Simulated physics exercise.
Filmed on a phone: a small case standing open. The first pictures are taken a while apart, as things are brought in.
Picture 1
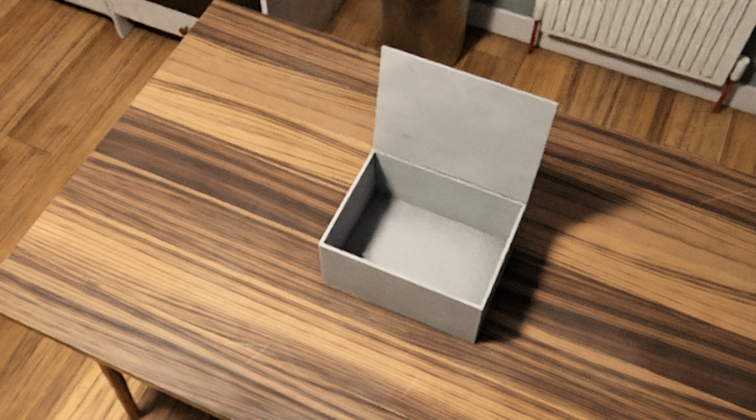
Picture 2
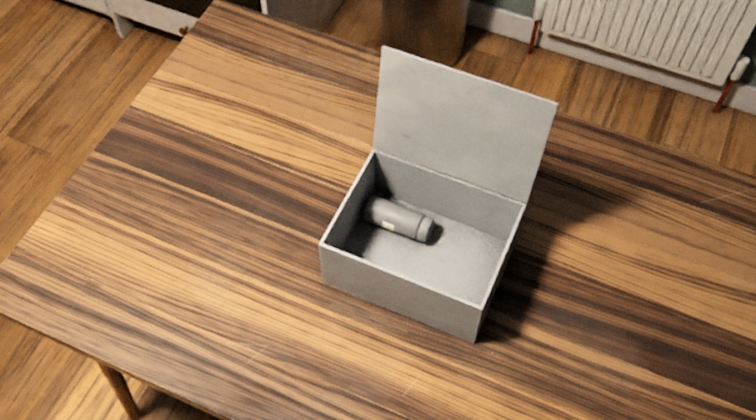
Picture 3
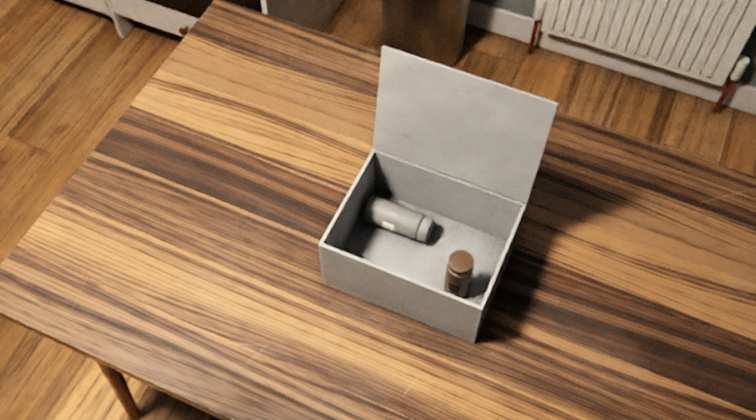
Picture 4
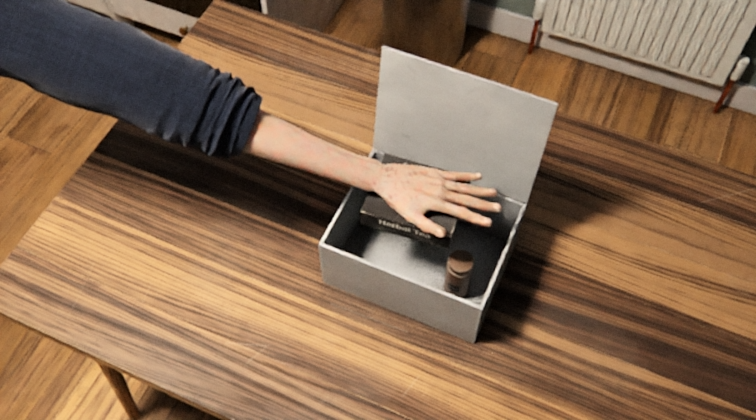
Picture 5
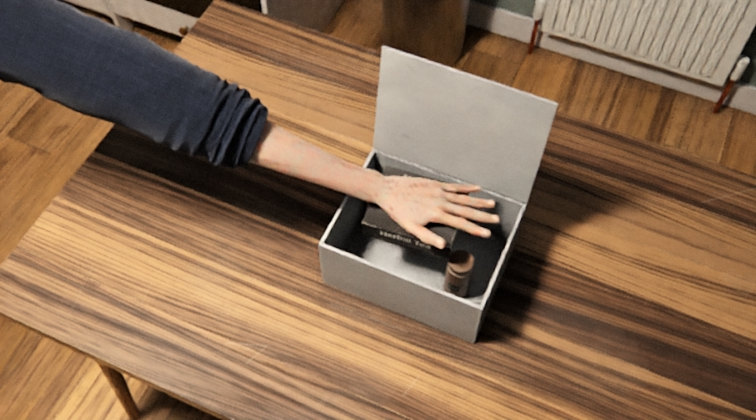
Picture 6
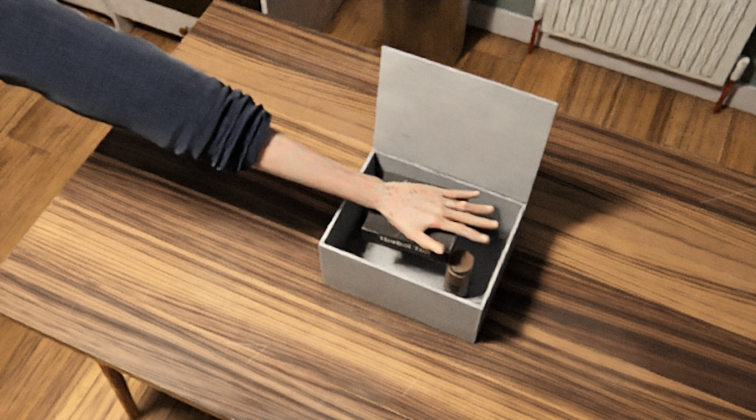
We see an open pale box on a striped wooden table, first empty, then holding a gray cylinder and a brown-topped shaker, before a hand reaches in from the left and lowers a dark box inside, still holding it.
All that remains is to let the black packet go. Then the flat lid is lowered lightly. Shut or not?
Outcome: The lid shuts flat.
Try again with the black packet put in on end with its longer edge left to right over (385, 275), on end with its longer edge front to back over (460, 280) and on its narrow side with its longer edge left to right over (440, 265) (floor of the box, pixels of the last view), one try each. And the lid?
First try: It stays ajar; second try: It will not close; third try: It closes.
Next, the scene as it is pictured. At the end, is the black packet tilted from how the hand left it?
The black packet tips.
Then, 1.00 s past the last view, lid starting down; black packet rocked 21° from its first pose near (419, 243); grey shaker displaced a little.
Then, 1.80 s past the last view, lid 45° above the rim; black packet rocked 21° from its first pose near (419, 243); grey shaker displaced a little.
Finally, lid shut; moved from the start, black packet; the other 2 still in place. Final places as the last picture's camera would see them, black packet near (419, 243).
